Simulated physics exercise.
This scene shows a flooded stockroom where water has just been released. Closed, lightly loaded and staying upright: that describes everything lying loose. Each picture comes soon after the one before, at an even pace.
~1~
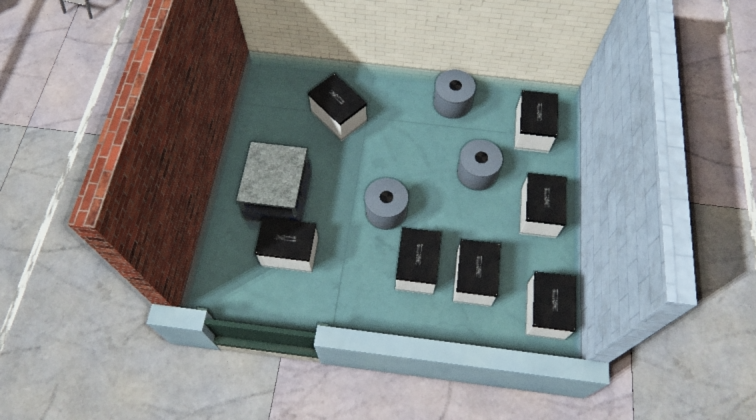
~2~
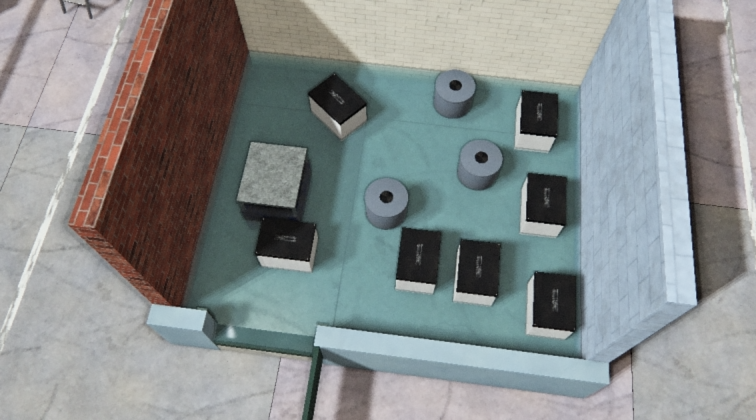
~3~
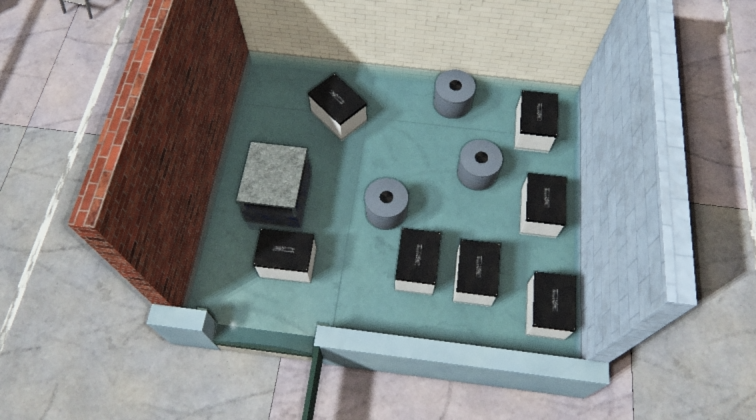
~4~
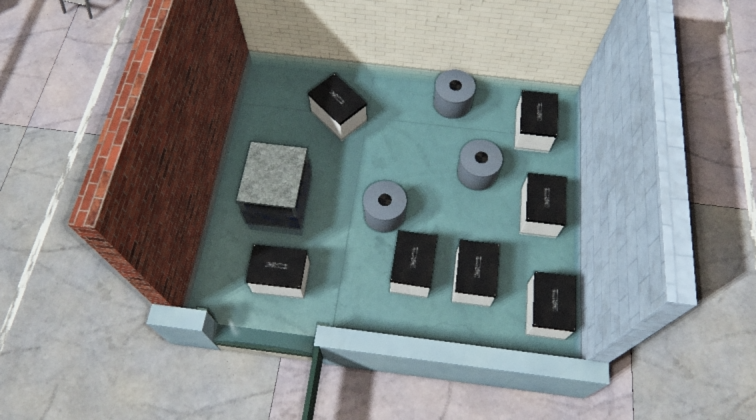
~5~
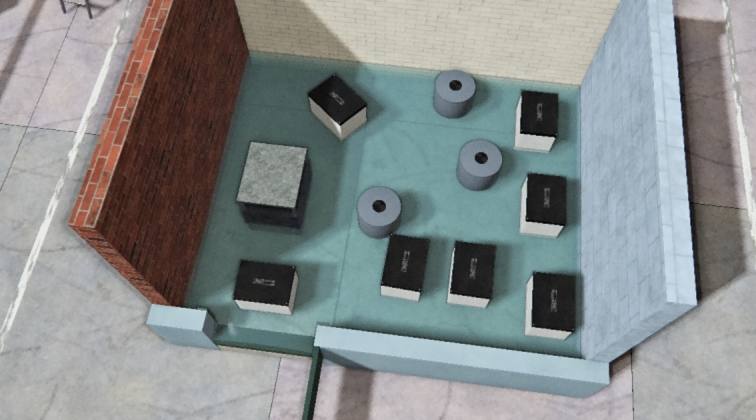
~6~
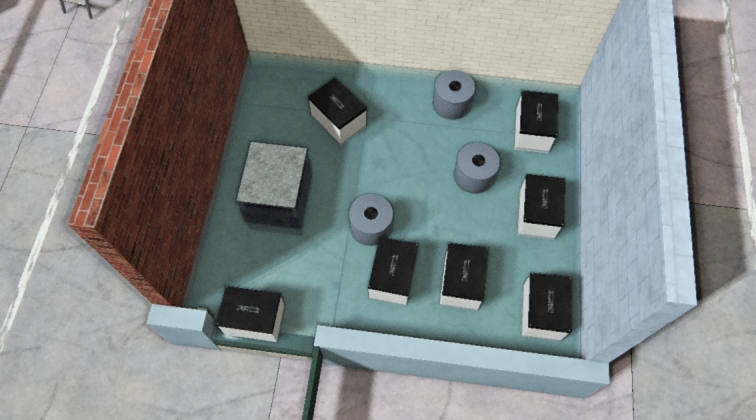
At the start, black-topped chests and grey drums sit still in a flooded, walled room as the green gate in the front wall swings open. The chest nearest the gap then drifts down toward it, and the closest drum and a few other chests shift slightly the same way.
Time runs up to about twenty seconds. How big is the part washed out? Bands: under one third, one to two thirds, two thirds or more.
One to two thirds.
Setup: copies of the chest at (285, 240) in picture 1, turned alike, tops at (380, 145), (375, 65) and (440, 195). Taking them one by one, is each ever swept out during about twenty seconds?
Result, in sequence: Ends up outside; never gets out; ends up outside.
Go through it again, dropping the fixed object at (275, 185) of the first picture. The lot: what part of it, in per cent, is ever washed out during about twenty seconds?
That comes to 60 in a hundred.
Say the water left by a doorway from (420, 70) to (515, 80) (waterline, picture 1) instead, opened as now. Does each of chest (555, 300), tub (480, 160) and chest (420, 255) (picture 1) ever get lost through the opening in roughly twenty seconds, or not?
Taking them one after another, held back, then flushed away, then flushed away.
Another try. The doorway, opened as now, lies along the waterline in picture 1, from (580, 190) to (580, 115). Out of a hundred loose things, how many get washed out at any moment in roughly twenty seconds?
Some 90 per cent.
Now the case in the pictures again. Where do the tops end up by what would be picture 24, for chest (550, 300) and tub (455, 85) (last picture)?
Roughly (501, 316) and roughly (420, 107).
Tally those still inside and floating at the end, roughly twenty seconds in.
It works out to 5.
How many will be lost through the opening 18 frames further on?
4.
A moment on, 1 of 10 are out; 9 afloat.
Next, 4 of 10 are out; 6 afloat.
Later, 4 of 10 are out; 6 afloat.
In the end, 5 of 10 are out; 5 afloat.
